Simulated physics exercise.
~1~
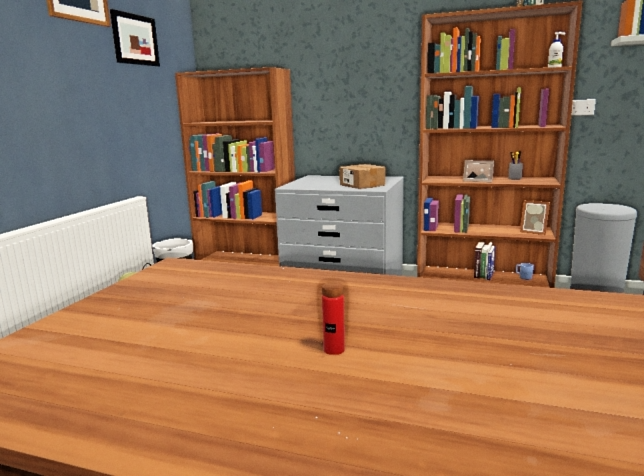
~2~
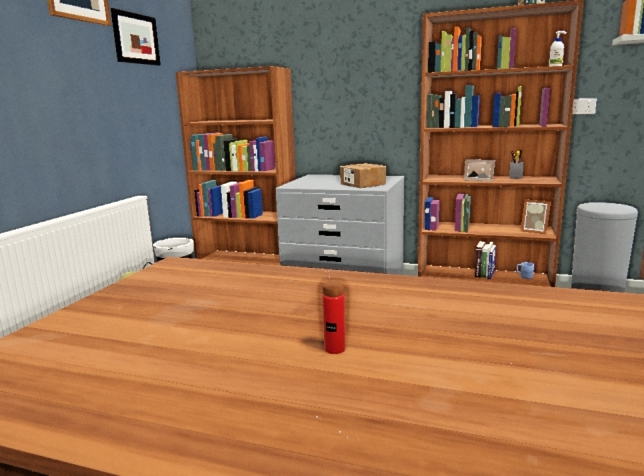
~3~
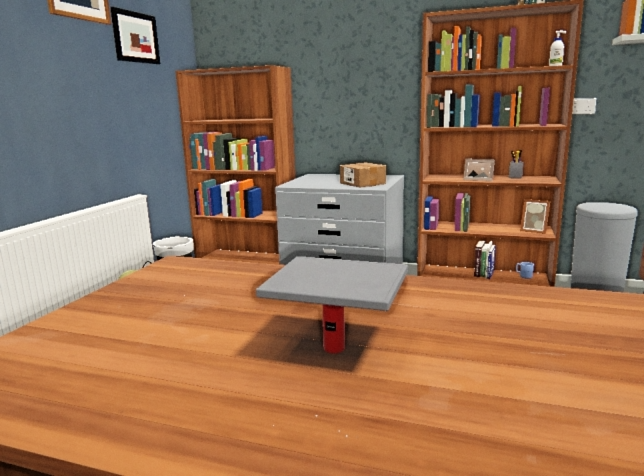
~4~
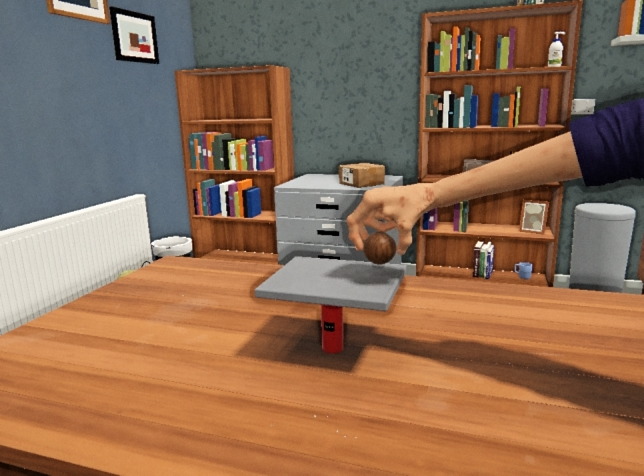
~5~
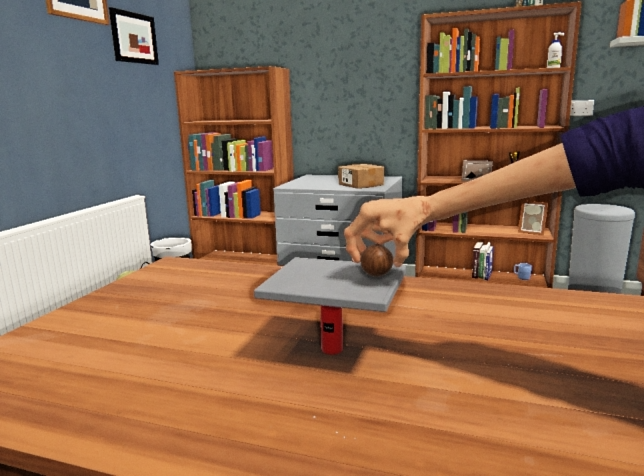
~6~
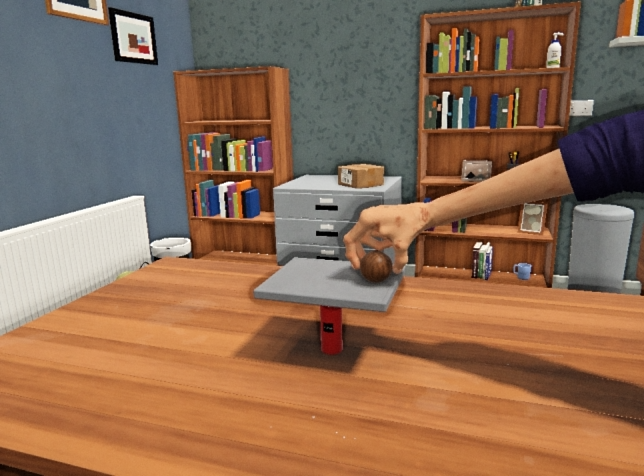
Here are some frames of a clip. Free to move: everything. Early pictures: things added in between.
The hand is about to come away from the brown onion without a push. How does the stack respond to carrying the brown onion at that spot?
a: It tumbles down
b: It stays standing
a.
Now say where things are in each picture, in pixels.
In the first picture, the last thing is not in view yet.
In the second picture, the last thing is not in view yet.
In the third picture, the last thing is not in view yet; grey lid (336, 280).
The fourth picture shows still above its spot; brown onion (380, 248); grey lid (335, 280).
The fifth picture shows still above its spot; brown onion (377, 260); grey lid (334, 281).
The sixth picture shows set down, still held; brown onion (376, 267); grey lid (334, 281).
Then, 0.40 s on from there, brown onion now fallen; grey lid turned 44° from how it was put.
Then, 0.60 s on from there, grey lid on its side.
Then, 1.10 s on from there, grey lid now fallen; red shaker turned 11° from how it was put.
Then, 1.30 s on from there, red shaker turned 19° from how it was put.
In the end, fallen, grey lid and brown onion; toppled in the stack, red shaker. The stack comes apart.
